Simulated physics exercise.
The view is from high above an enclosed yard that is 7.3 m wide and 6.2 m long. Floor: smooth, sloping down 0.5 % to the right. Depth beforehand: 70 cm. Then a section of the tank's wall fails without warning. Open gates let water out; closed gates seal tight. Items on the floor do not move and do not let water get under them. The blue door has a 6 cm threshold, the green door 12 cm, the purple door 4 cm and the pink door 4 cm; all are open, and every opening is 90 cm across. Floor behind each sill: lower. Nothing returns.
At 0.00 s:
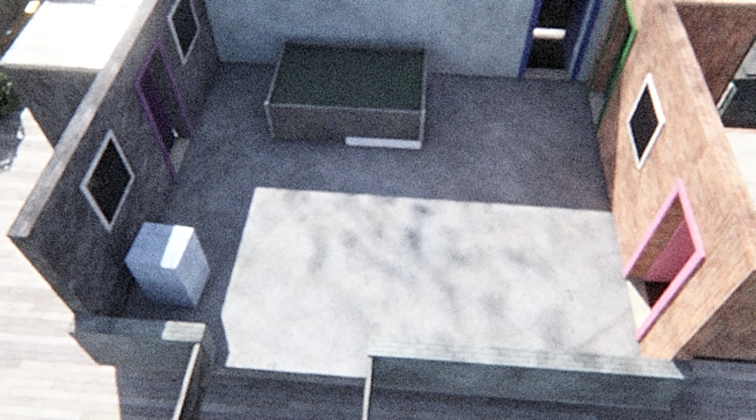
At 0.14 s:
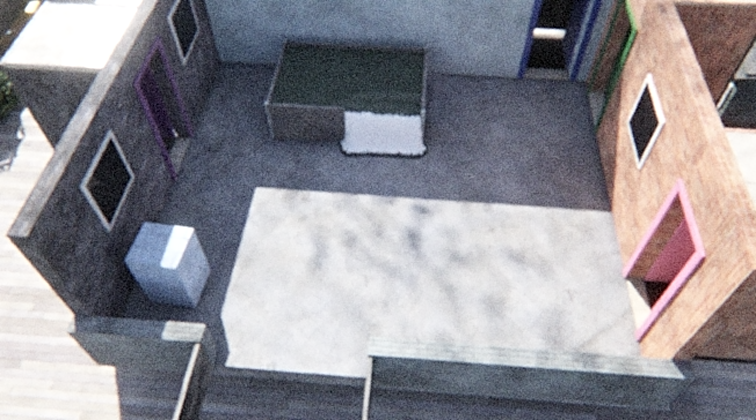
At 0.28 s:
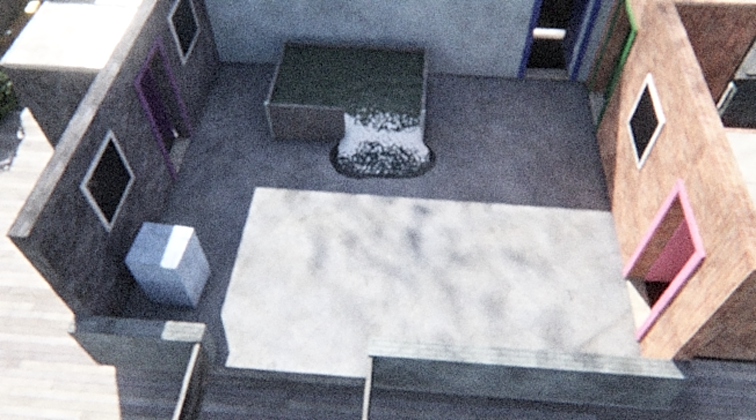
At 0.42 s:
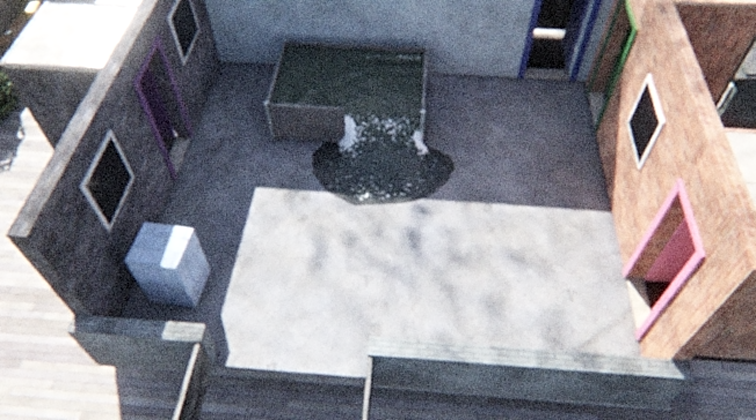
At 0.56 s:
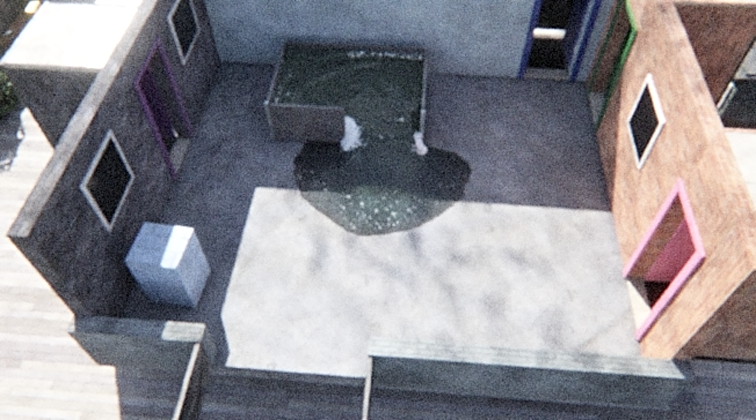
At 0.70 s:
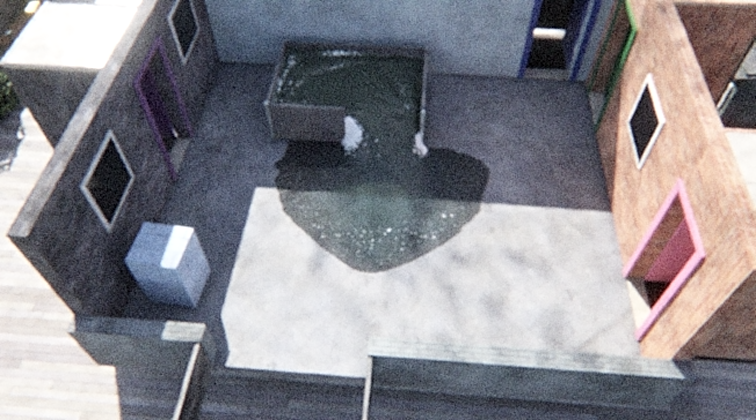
An enclosed yard with a grey floor is seen from high above, a broad patch of sunlight across its near half. A dark rectangular tank stands near the back wall, with a pale blue box at left, a purple doorframe on the left wall, blue at the back, and green and pink at right. Water pours from the tank's front and spreads toward the viewer in a widening dark pool, reaching into the sunlight.
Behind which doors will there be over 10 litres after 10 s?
In the end at the blue door the limit will be broken, at the green door the limit will hold, at the purple door the limit will hold, at the pink door the limit will be broken.
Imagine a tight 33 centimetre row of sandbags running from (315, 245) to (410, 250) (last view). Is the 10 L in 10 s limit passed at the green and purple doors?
Checking the limit, green is fine, purple is too much.
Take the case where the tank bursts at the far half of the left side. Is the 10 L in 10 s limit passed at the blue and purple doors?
With respect to that limit, blue ends up inside it, purple ends up outside it.
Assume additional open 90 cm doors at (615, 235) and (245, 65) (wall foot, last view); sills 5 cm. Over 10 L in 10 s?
Result in order - more than that, then not enough.
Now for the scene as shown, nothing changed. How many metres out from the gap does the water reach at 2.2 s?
It's close to 5.4 metres.
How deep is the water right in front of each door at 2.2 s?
Centimetres: Blue 0 / green 0 / purple 0 / pink 0.
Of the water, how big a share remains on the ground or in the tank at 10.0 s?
62 %.
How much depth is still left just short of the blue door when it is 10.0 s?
It's some 8.5 centimetres deep.
After 1.4 s water covers 35 % of the floor and is deepest (40 cm) near (401, 150); blue door not reached, green door not reached, purple door not reached, pink door not reached.
After 2.2 s water covers 50 % of the floor and is deepest (30 cm) near (391, 150); blue door not reached, green door not reached, purple door not reached, pink door not reached.
After 3.5 s water covers 55 % of the floor and is deepest (30 cm) near (641, 381); blue door not reached, green door not reached, purple door not reached, pink door 19 cm at the sill, 49 L in.
After 6.0 s water covers 70 % of the floor and is deepest (14 cm) near (641, 381); blue door not reached, green door 4 cm at the sill, 0 L in, purple door 2 cm at the sill, 0 L in, pink door 13 cm at the sill, 180 L in.
After 10.0 s water covers 90 % of the floor and is deepest (9 cm) near (627, 380); blue door 8 cm at the sill, 33 L in, green door 7 cm at the sill, 0 L in, purple door 1 cm at the sill, 0 L in, pink door 9 cm at the sill, 273 L in.
